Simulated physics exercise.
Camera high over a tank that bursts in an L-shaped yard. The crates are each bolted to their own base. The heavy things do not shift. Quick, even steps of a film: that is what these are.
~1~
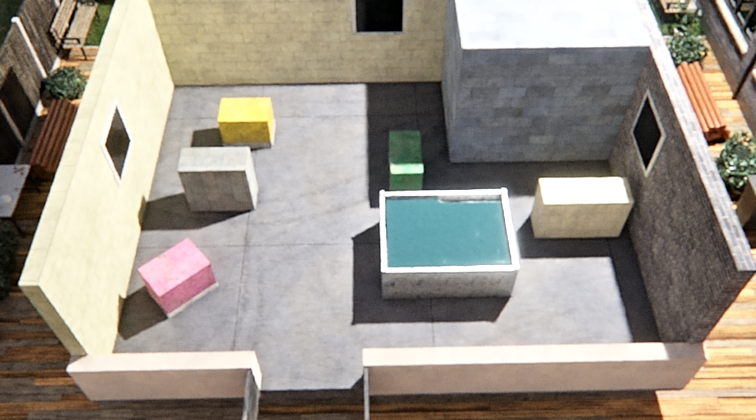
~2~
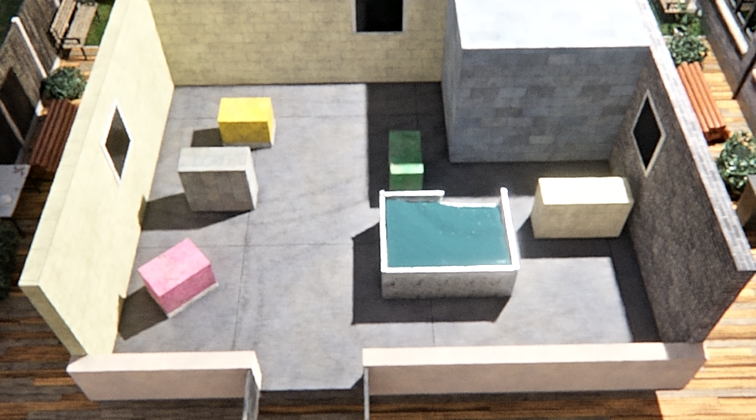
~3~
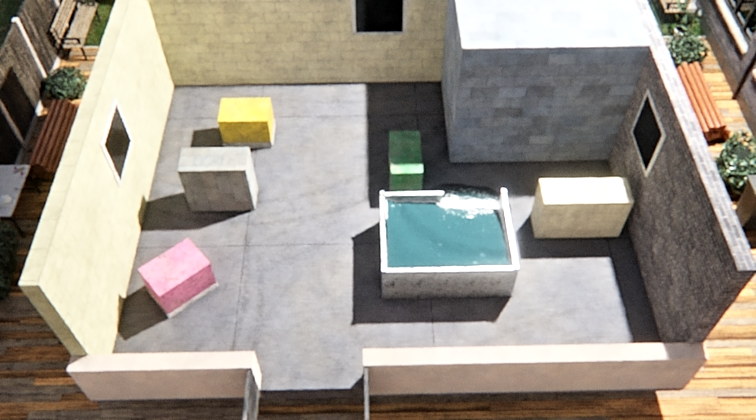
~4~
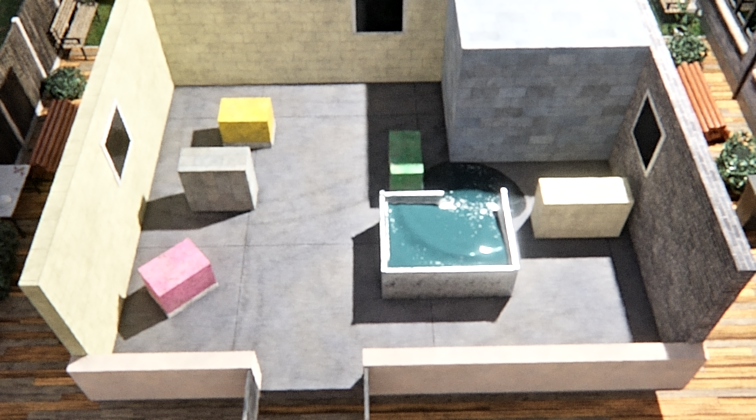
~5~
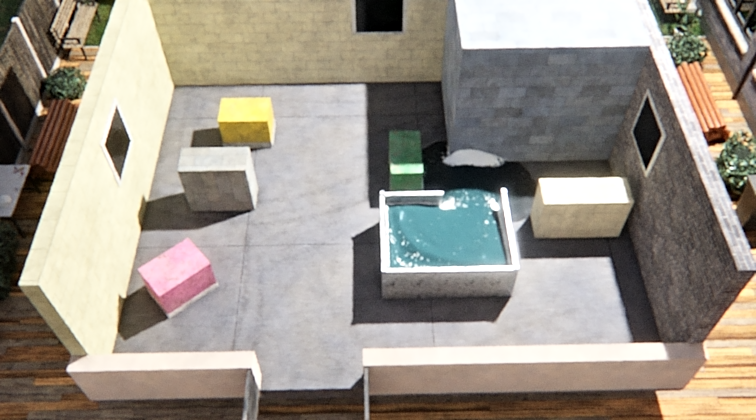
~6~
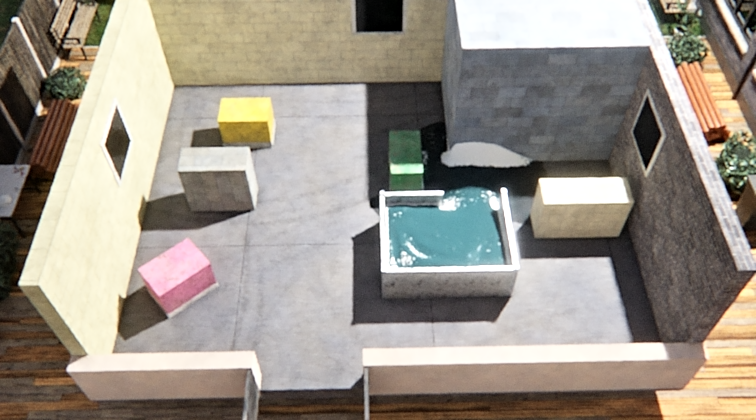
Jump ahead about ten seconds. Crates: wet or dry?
In the end the pink crate is saved; the yellow crate is saved; the green crate is not saved.
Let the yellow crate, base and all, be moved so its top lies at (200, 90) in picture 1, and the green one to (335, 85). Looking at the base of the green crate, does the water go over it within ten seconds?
Result for green: Overtopped.
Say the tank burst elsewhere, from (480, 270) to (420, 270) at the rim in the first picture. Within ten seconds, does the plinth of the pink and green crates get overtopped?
One by one: Pink takes water; green remains dry.
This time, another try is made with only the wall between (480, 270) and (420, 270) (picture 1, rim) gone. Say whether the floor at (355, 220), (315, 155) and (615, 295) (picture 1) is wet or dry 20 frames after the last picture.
Unwetted / unwetted / soaked.
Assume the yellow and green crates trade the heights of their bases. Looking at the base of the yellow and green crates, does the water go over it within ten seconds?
Yellow stays out of it; green gets flooded.
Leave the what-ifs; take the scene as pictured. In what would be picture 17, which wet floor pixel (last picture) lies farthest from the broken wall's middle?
Roughly (283, 87).
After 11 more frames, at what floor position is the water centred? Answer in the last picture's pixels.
I'd put my finger on (469, 203).
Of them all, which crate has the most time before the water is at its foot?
Last of all: The pink crate.
A moment on, water covers 15 % of the floor; the pink crate not reached, the yellow crate not reached, the green crate water round its plinth.
Next, water covers 20 % of the floor; the pink crate not reached, the yellow crate not reached, the green crate water round its plinth.
Then, water covers 35 % of the floor; the pink crate not reached, the yellow crate water round its plinth, the green crate water round its plinth.
Later, water covers 60 % of the floor; the pink crate not reached, the yellow crate water round its plinth, the green crate water round its plinth.
In the end, water covers 90 % of the floor; the pink crate stayed above the water, the yellow crate stayed above the water, the green crate was topped.
